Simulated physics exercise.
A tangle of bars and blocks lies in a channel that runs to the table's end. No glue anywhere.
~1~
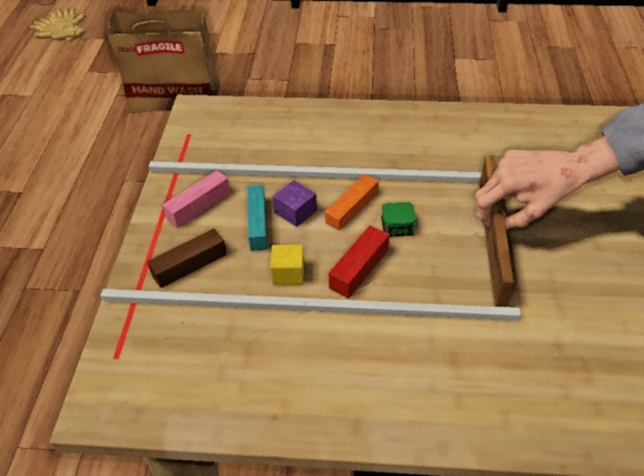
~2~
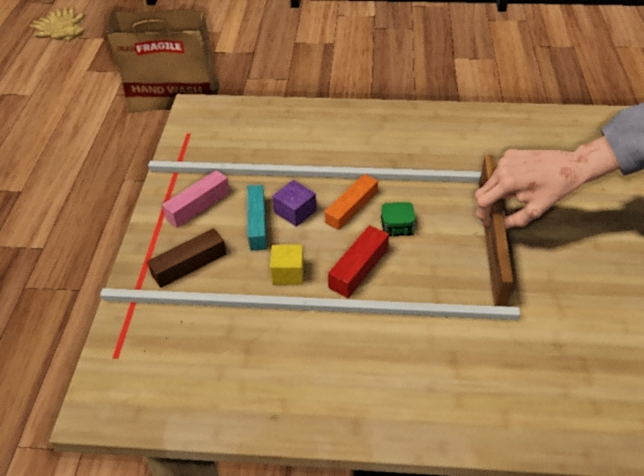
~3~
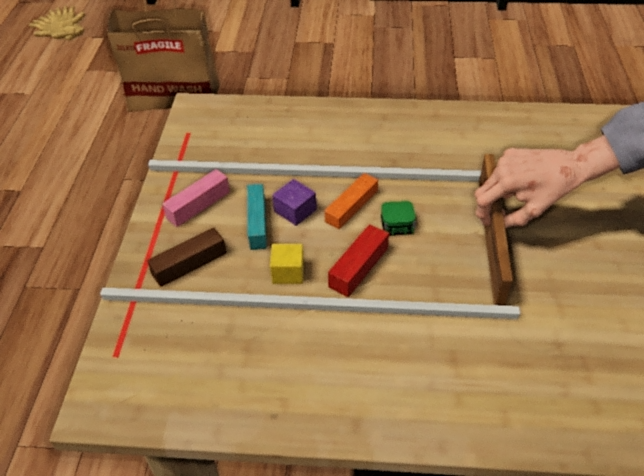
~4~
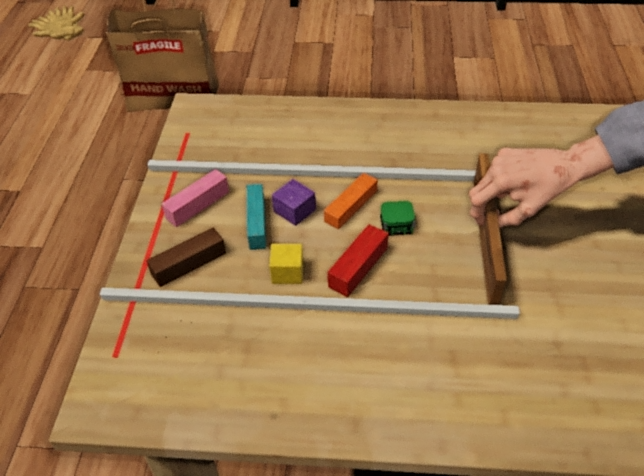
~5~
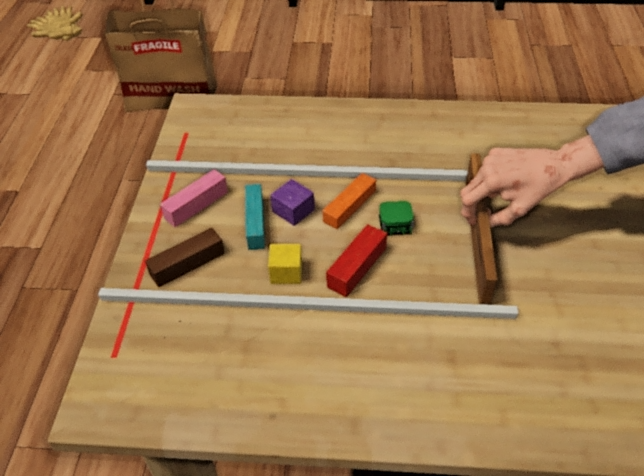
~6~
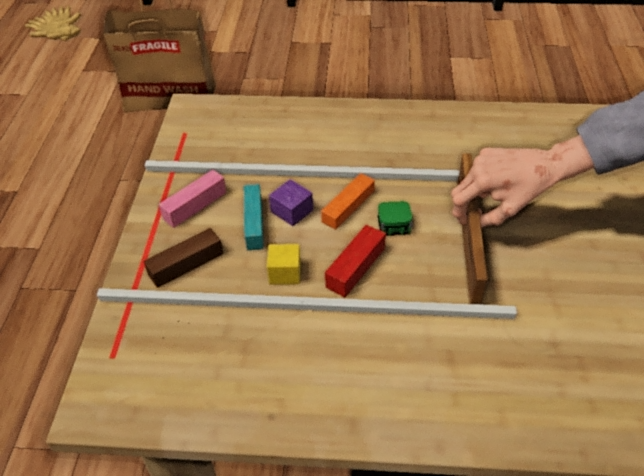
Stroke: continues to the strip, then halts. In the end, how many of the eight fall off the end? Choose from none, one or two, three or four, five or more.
Final count: Five or more.
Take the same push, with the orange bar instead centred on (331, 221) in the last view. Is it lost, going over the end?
Orange bar: Gone.
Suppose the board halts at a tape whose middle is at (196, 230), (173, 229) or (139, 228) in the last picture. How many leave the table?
Tallies in the order given: 1, 2, 6.
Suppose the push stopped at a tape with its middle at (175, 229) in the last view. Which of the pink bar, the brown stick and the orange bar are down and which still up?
OK, so the pink bar comes off, the brown stick comes off, and the orange bar? It stays where it is.
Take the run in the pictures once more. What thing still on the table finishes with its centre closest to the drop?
Result: The orange bar.
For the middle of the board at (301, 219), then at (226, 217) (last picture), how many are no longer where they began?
Counts: 6 and 8.
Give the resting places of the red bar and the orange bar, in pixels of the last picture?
The one named first is at (130, 254), the next at (139, 188).
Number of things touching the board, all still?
The number is 3.
Early on, none off yet; pink bar at rest near (194, 198); brown stick at rest near (184, 257); turquoise bar at rest near (253, 216).
A while later, none off yet; pink bar moving near (191, 199); brown stick at rest near (184, 257); turquoise bar travelled a little near (231, 219).
Further along, none off yet; pink bar leaning a little near (120, 203); brown stick travelled about its own width near (120, 258); turquoise bar travelled about its own width near (152, 219).
Finally, the number that fall off is five or more; lost, yellow block, purple block, turquoise bar, brown stick and pink bar.
